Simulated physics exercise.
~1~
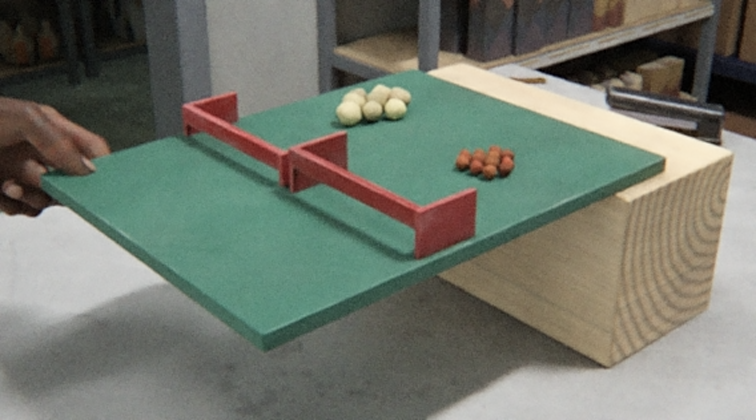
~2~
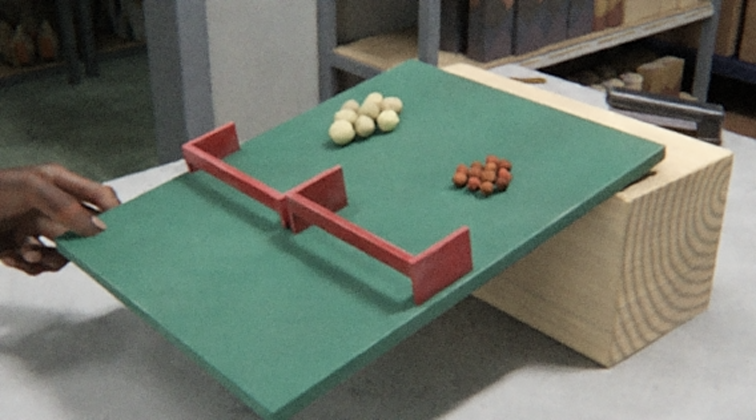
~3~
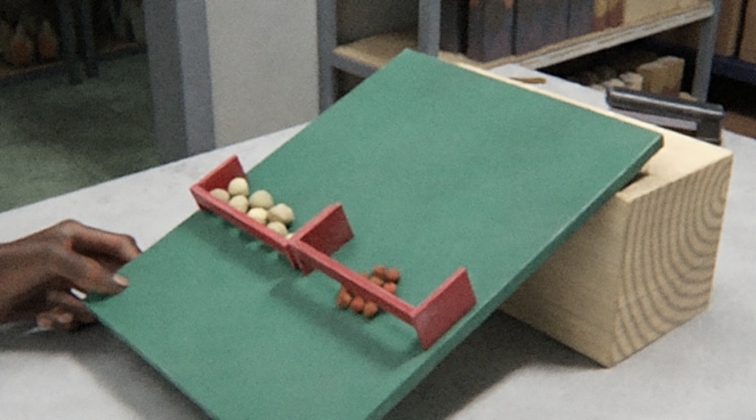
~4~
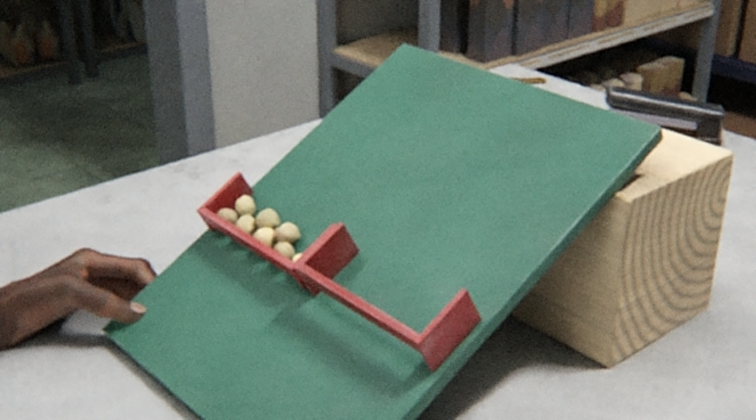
On a pale tabletop, a hand lowered the near end of a green board propped on a wooden block, and two clusters of balls rolled down; the cream ones stopped behind a red gate, while the small reddish-brown ones passed under theirs and disappeared.
